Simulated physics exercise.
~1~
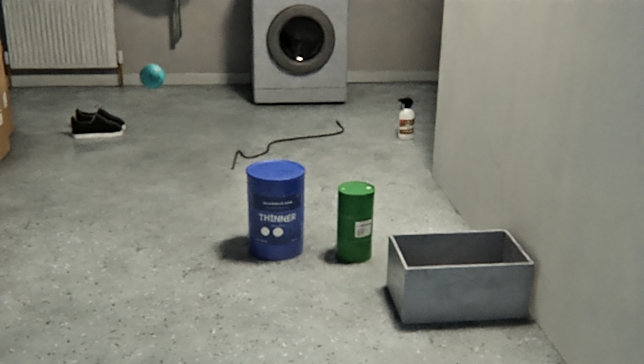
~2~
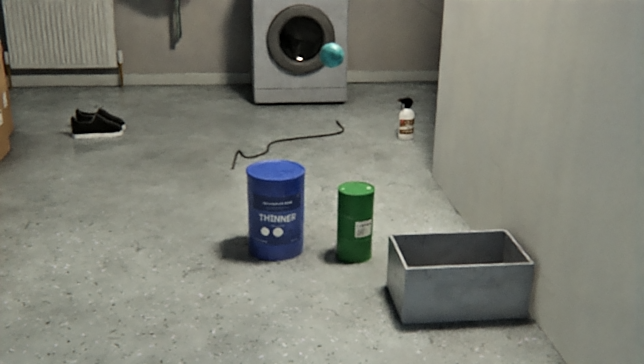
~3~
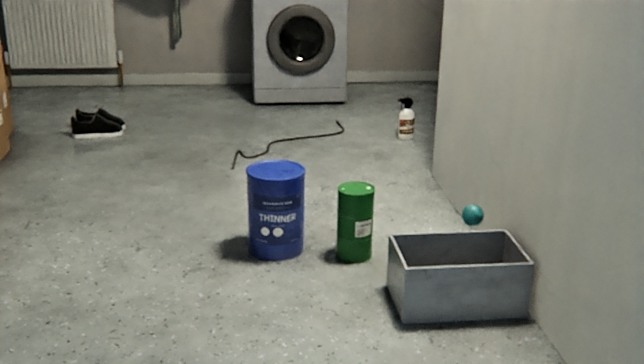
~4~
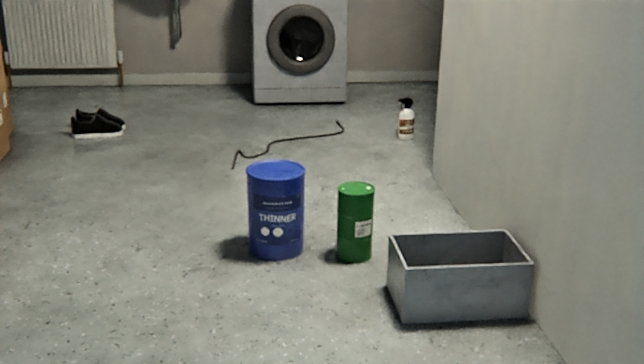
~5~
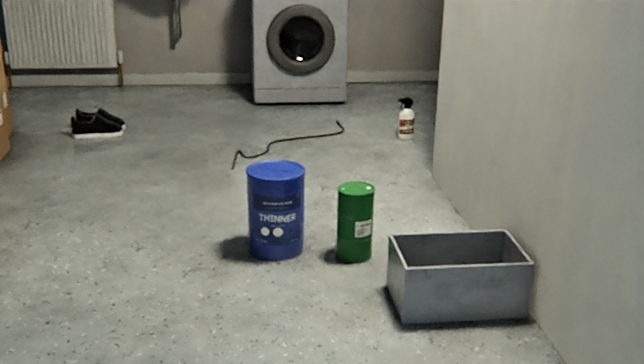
Grey open box standing on a concrete floor beside blue and green drums as a turquoise ball flies rightward and drops inside.
